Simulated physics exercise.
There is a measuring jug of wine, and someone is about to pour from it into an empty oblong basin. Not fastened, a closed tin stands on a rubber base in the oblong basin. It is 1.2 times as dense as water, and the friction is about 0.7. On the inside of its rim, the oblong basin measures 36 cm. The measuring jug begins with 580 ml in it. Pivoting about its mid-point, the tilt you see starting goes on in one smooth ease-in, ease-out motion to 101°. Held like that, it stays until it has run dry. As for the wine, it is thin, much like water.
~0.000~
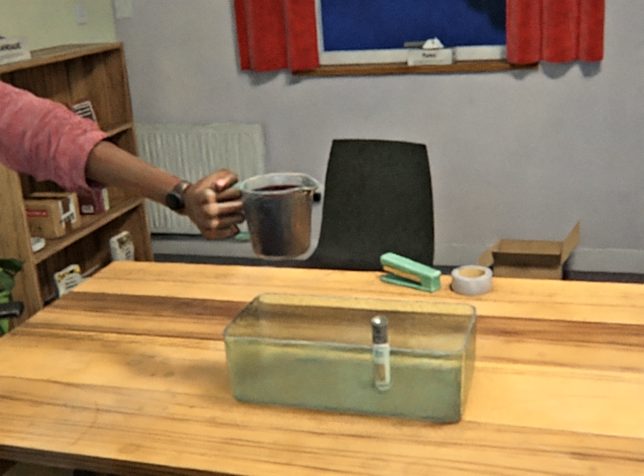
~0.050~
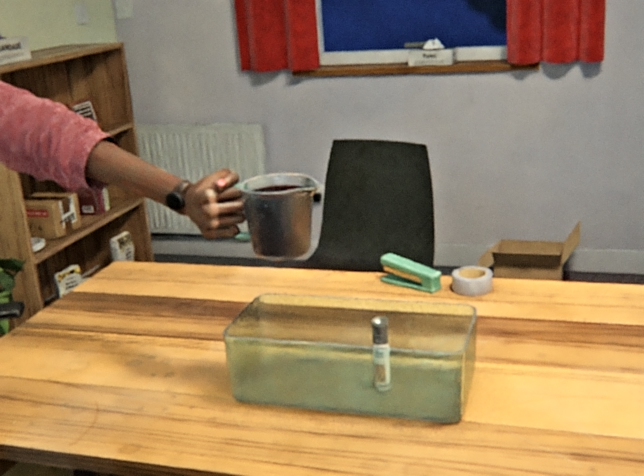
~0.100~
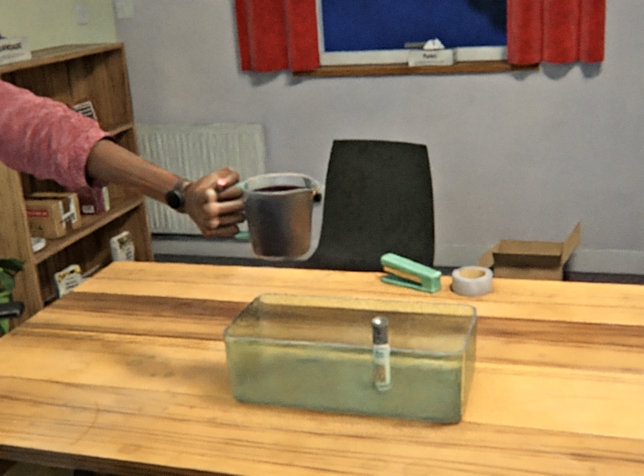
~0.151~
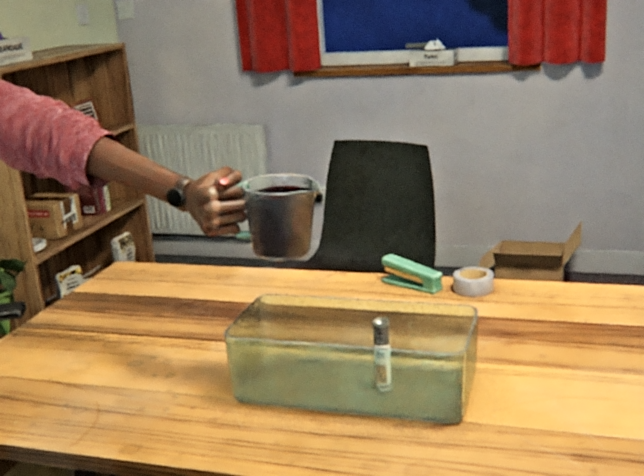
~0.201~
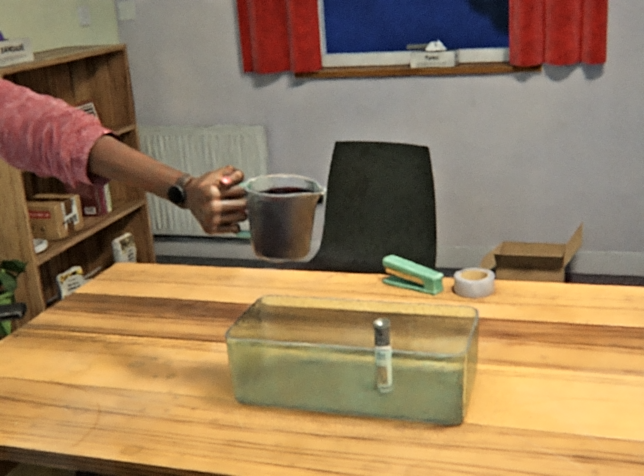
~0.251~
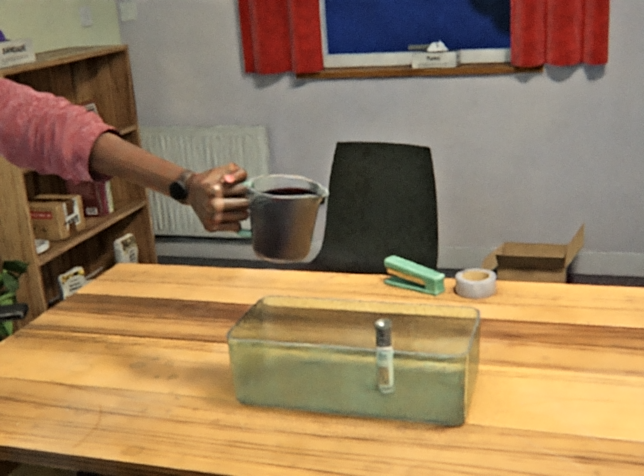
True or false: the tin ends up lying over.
True.
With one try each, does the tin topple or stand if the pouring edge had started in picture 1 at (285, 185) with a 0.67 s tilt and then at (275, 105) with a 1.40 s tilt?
Try 1: Still standing; try 2: Tipped over.
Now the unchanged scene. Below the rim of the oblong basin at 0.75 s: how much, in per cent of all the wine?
3 %, more or less.
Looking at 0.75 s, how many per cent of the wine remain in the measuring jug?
Some 80 per cent.
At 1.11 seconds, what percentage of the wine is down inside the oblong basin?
I reckon close to 52 per cent.
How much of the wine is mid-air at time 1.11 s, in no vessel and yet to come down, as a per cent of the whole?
About 22 percent.
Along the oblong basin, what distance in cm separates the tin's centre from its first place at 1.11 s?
Estimate: Around 0 cm.
By 0.75 s the tilt is 56° and 80 per cent is still to pour; the tin stands where it began.
By 1.11 s the tilt is 91° and 26 per cent is still to pour; the tin stands where it began.
By 1.49 s the tilt is 101° and 1 per cent is still to pour; the tin lies on its side.
By 1.90 s the tilt is 101° and 0 per cent is still to pour; the tin lies on its side.
At rest the tin lies on its side.
